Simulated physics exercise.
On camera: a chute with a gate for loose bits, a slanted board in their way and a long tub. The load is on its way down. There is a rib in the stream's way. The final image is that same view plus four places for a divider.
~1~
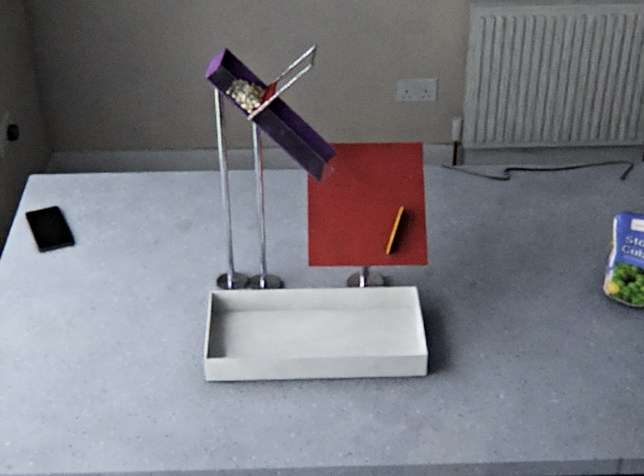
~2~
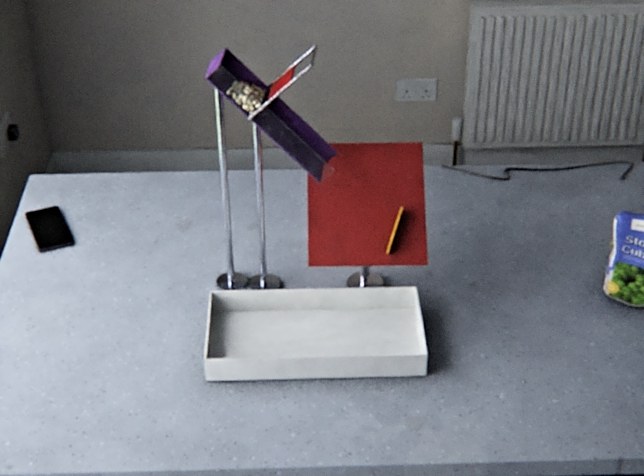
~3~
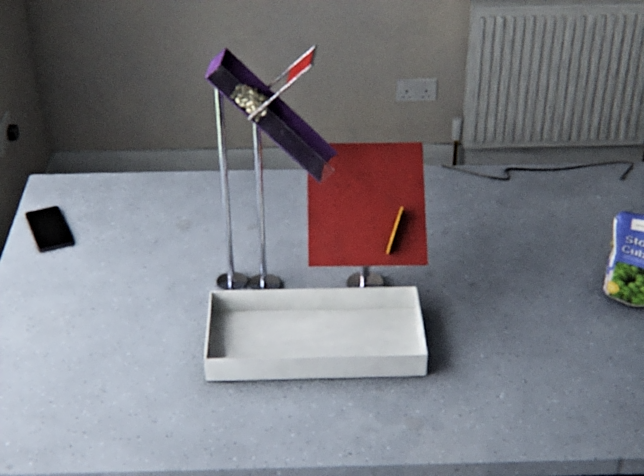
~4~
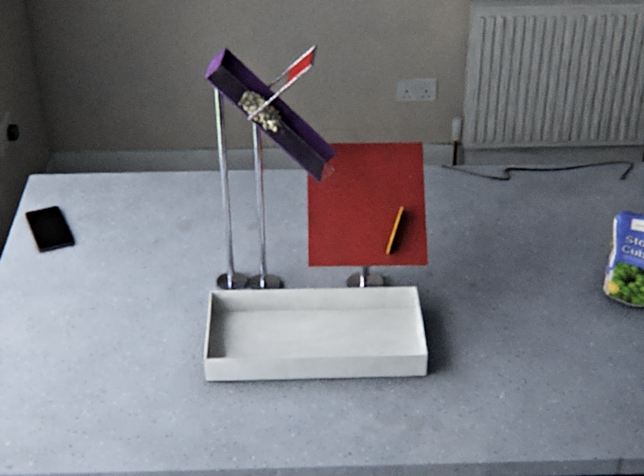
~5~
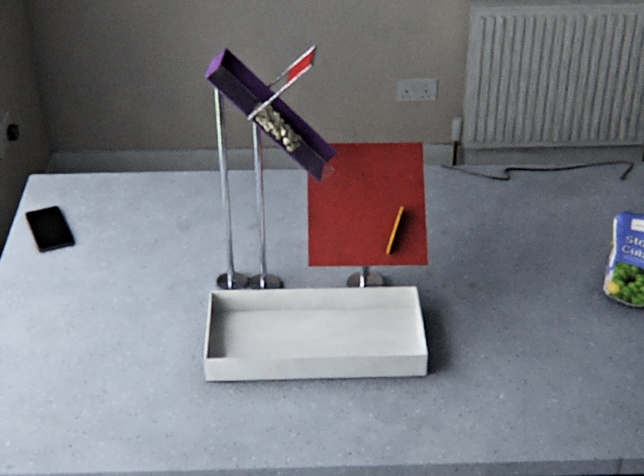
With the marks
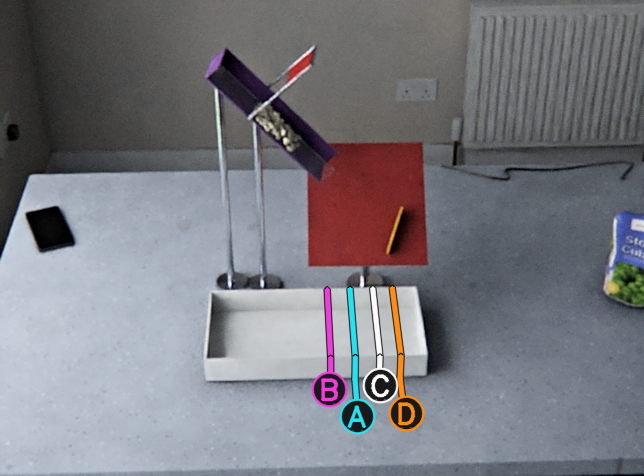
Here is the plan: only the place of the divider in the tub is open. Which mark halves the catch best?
Best: C.
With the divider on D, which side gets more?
Left.
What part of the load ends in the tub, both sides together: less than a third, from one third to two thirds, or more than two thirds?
About that: More than two thirds.
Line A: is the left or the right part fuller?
Right.
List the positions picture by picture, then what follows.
In the first frame, load behind the gate at (247, 95), white beans; lip of the chute at (322, 173), sloping fairly steeply.
In the second frame, middle of the board at (366, 203), tilted fairly steeply; middle of its low edge at (368, 265); of its high edge at (365, 143).
In the third frame, front corners of the tub at (205, 359) and (427, 354), empty; front of the load at (265, 107).
In the fourth frame, middle of the load at (260, 110); its front at (278, 122), about a third of the way to the lip; rib from (402, 207) to (388, 250).
In the fifth frame, middle of the load at (273, 123); its front at (297, 145), about two thirds of the way to the lip.
On the marked copy, line A crosses the front rim at (355, 356); line B crosses the front rim at (330, 356); line C crosses the front rim at (379, 355); line D crosses the front rim at (400, 355).
With A, of what is caught, a stray few on the left of the divider, nearly all on the right.
With B, of what is caught, none on the left of the divider, all on the right.
With C, of what is caught, about half on the left of the divider, about half on the right.
With D, of what is caught, nearly all on the left of the divider, a small part on the right.
